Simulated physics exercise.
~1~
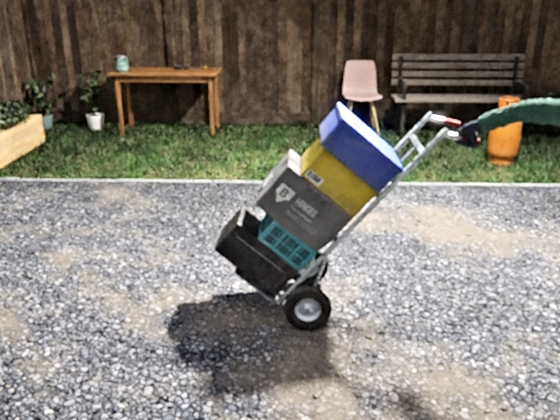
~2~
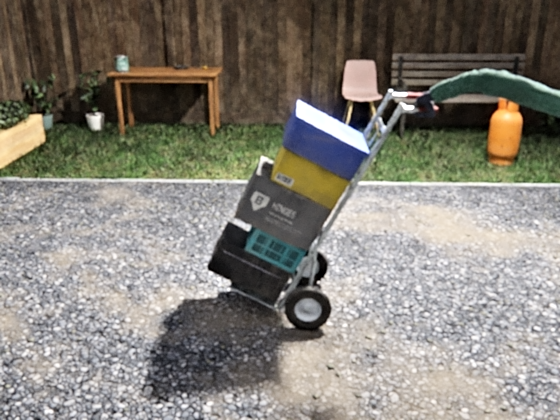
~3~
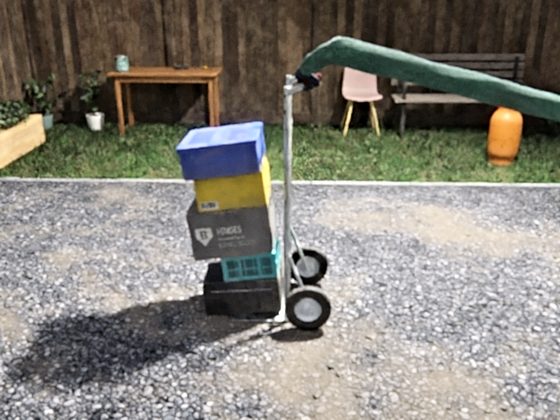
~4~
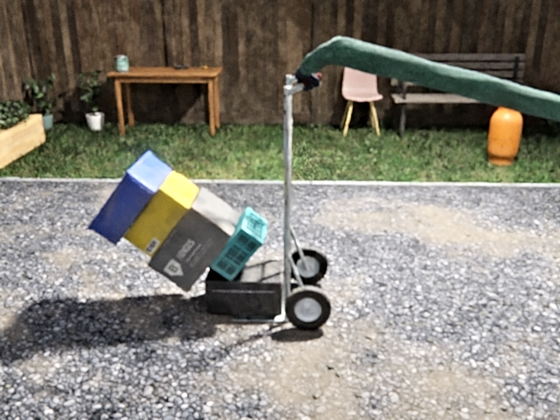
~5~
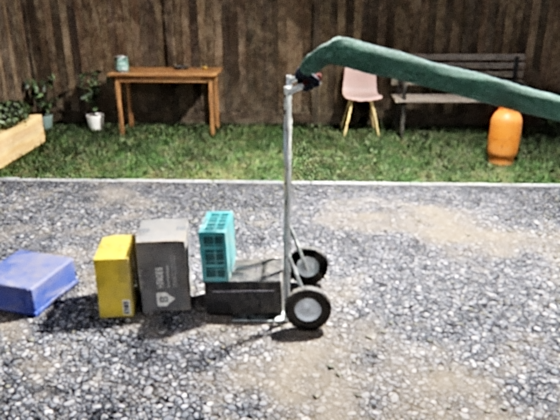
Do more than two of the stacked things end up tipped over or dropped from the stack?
Yes. The blue, yellow and grey boxes drop off to the left, and the turquoise crate ends up tipped on its side on the black box.
